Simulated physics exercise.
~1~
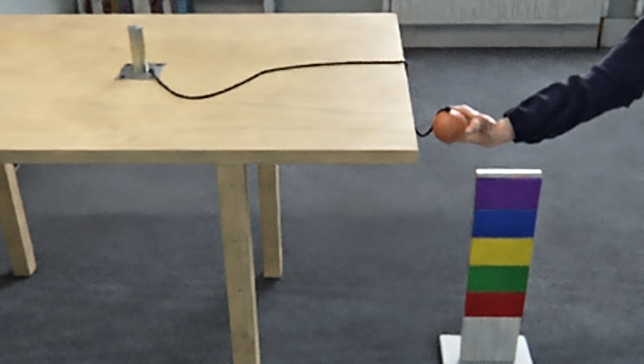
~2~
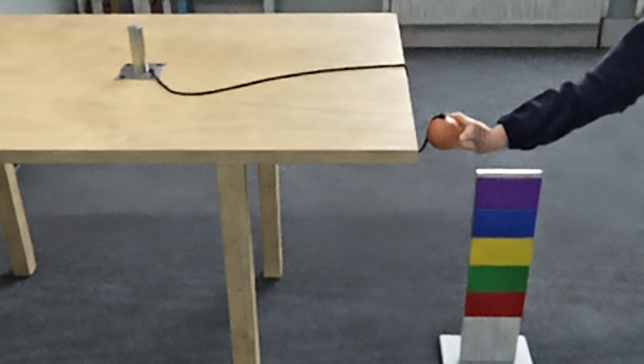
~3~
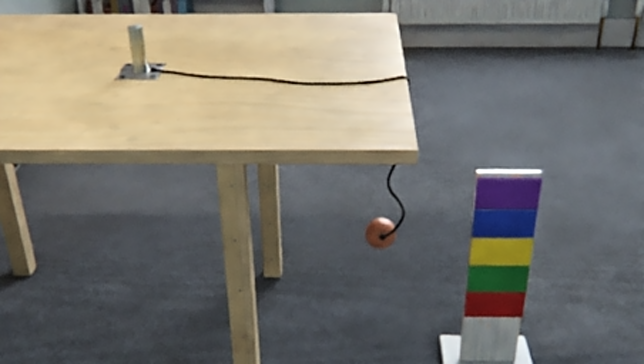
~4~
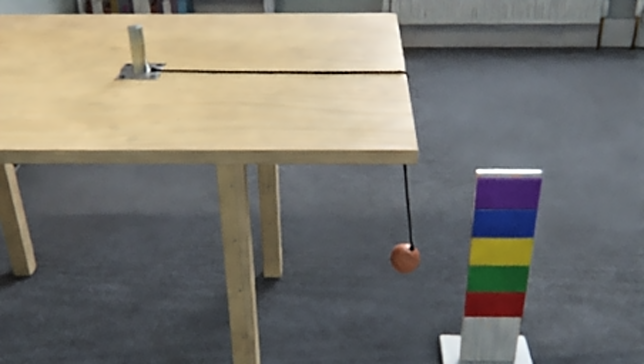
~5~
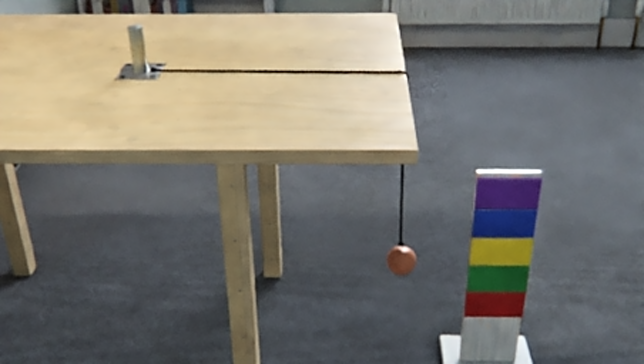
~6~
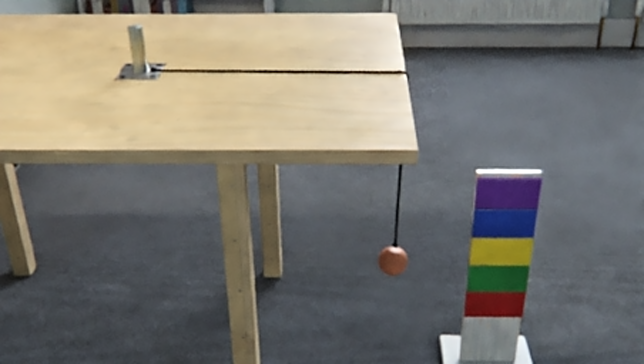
A hand in a dark sleeve holds an orange ball just off the right end of a pale wooden table, seen from the side and slightly above in a grey-carpeted room. A dark cord winds back from it to a small post on the tabletop, and an upright board banded purple, blue, yellow, green and red stands at right. The hand shifts slightly left and down, then lets go and leaves view. The ball drops beneath the table edge, the cord still slack, then pulls it straight. It drifts slightly left, ending hanging level with the green band.
